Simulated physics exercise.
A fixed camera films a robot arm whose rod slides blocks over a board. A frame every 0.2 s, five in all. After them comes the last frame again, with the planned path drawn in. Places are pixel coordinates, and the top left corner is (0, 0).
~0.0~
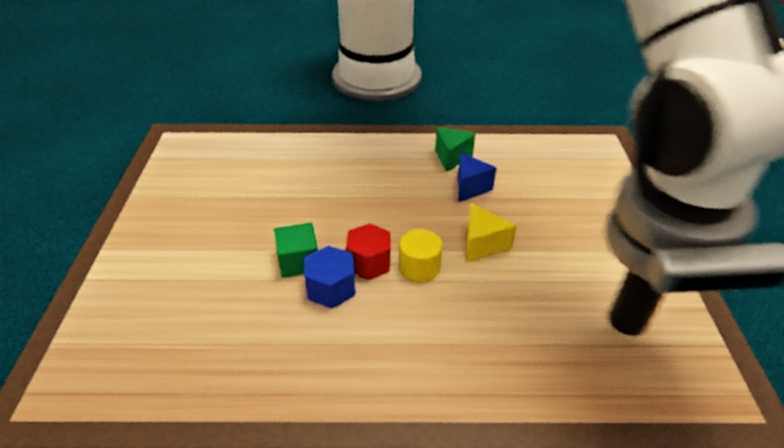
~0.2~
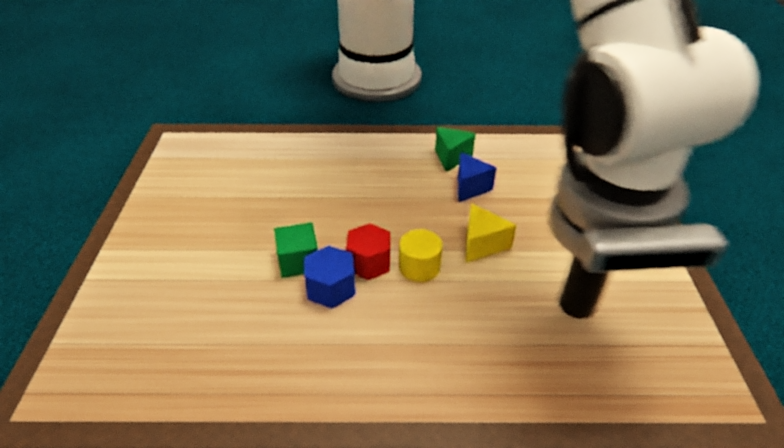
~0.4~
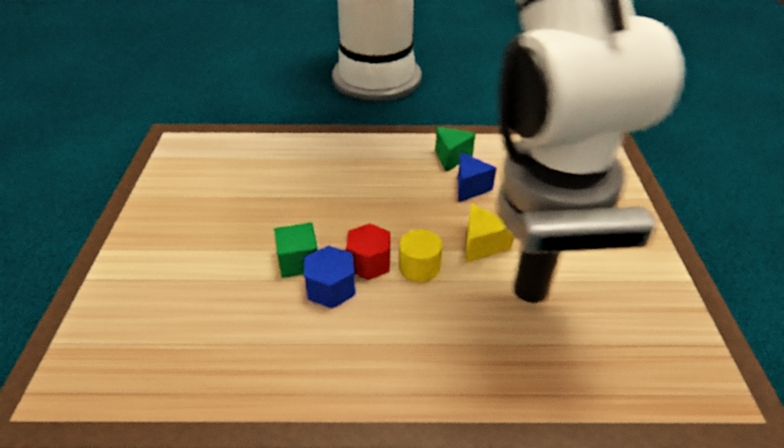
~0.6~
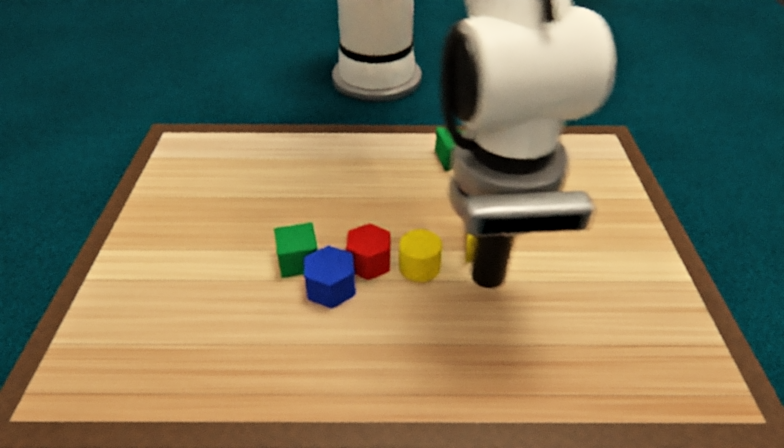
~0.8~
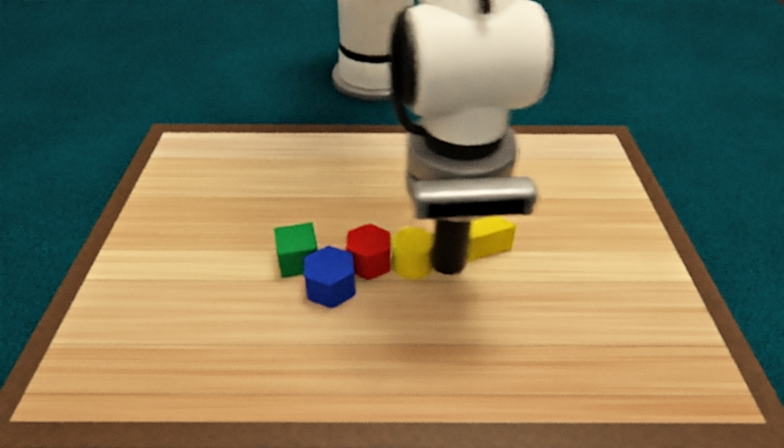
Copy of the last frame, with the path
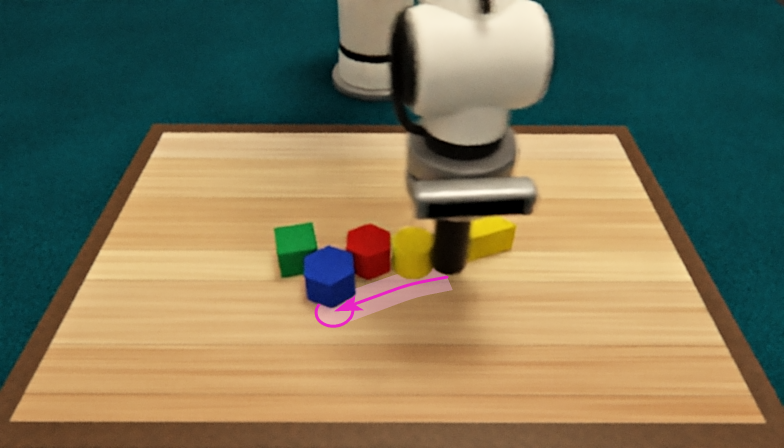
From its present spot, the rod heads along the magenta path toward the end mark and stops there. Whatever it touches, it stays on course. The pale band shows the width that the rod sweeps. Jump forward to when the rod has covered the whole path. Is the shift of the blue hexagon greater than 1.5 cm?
It seems so.
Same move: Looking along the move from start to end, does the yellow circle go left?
Final answer: No.
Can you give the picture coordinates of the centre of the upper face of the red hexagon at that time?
The middle of its upper face should be somewhere near (348, 231).
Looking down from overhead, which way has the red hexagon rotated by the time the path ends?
Its rotation is counterclockwise.
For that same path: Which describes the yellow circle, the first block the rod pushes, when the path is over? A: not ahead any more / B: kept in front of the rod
The one that fits is A, not ahead any more.
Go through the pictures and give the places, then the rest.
In the first frame, lower end of the rod (627, 321), tops of blocks, green four-sided block (295, 237), blue hexagon (329, 264), red hexagon (369, 239), yellow circle (421, 243).
In the second frame, rod (577, 304), blocks as before.
In the third frame, rod (531, 289), blocks as before.
In the fourth frame, rod (488, 275), blocks as before.
In the fifth frame, rod (449, 263), green four-sided block (295, 237), blue hexagon (329, 264), red hexagon (369, 239), yellow circle (414, 240).
The drawn path runs from (447, 277) via (391, 291), ending at (335, 311).
One third of the way, rod (409, 271); red hexagon (348, 231), turned 30° anticlockwise; yellow circle (393, 235).
Two thirds of the way, rod (371, 284); red hexagon (348, 231), turned 35° anticlockwise; yellow circle (393, 235).
At the end, rod (333, 297); green four-sided block (291, 233); blue hexagon (303, 265), turned 40° clockwise; red hexagon (348, 231), turned 35° anticlockwise; yellow circle (393, 235).
